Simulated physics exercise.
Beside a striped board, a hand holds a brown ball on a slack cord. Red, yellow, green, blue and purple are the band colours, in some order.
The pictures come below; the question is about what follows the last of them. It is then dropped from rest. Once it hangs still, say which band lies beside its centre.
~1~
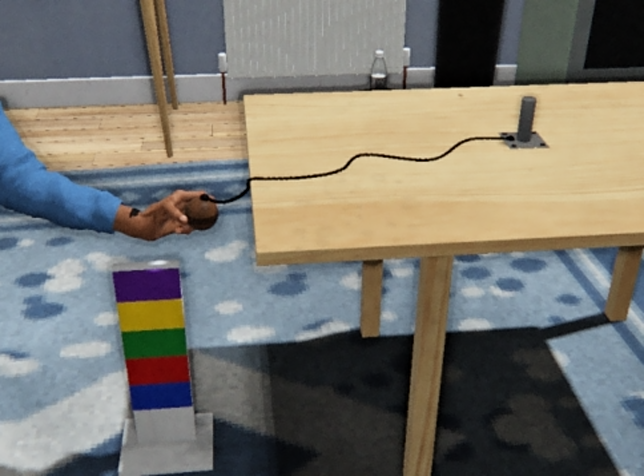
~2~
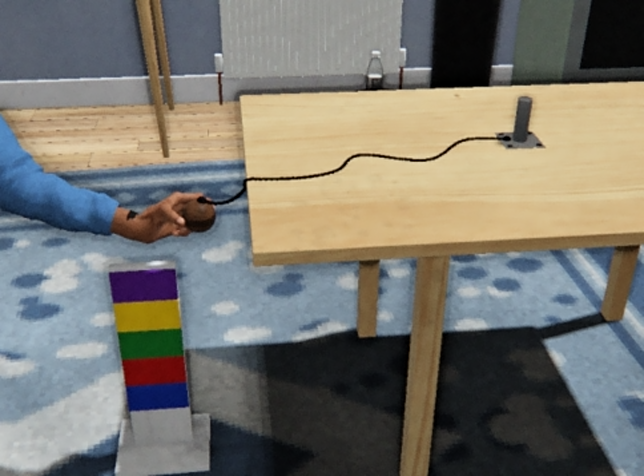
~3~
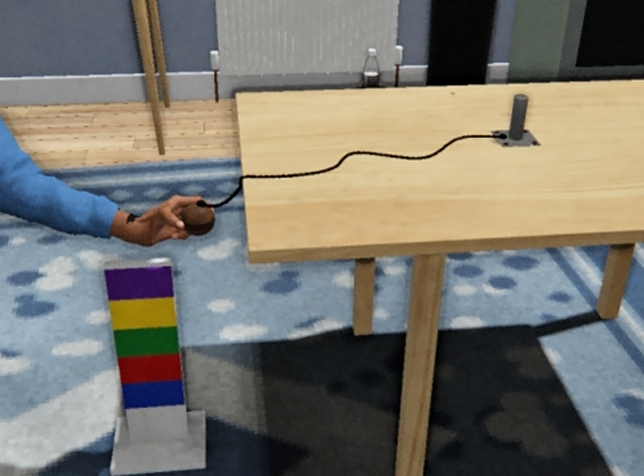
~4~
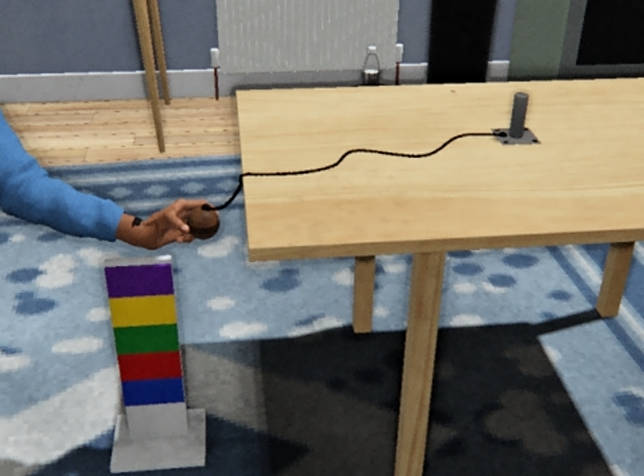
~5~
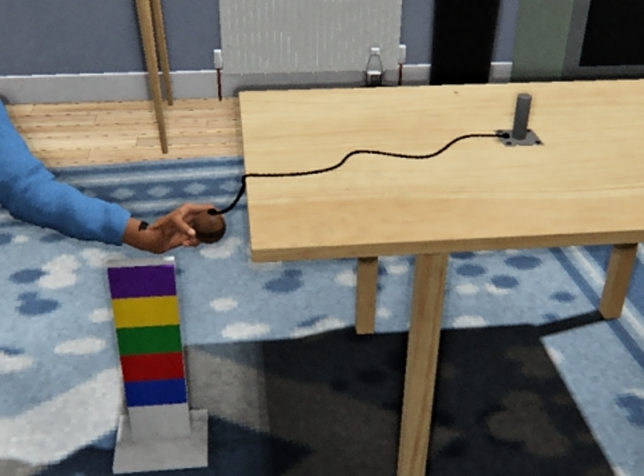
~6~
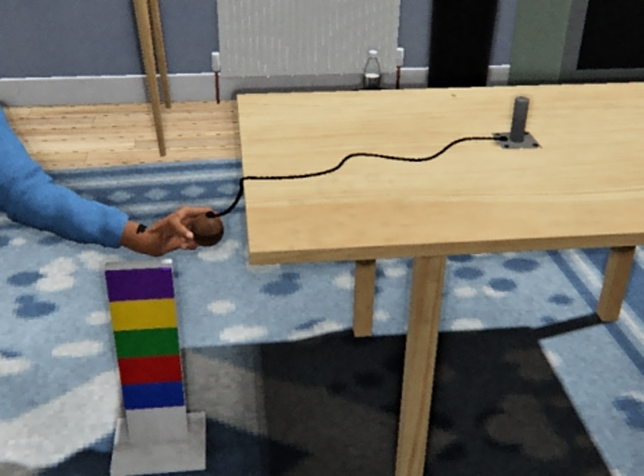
It is the purple band.
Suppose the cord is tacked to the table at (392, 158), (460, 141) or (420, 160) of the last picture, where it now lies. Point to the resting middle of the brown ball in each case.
Per try (px, approx.): (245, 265); (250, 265); (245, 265).
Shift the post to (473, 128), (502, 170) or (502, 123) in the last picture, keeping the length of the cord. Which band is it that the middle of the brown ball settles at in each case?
The first case gives yellow, the second yellow and the third purple.
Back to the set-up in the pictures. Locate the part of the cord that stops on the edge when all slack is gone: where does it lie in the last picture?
At (280, 178), roughly.
Early on, ball near (270, 266); level with purple.
Midway, ball near (246, 274); level with purple.
Finally, ball near (253, 271); level with purple. Its middle rests at the purple band.
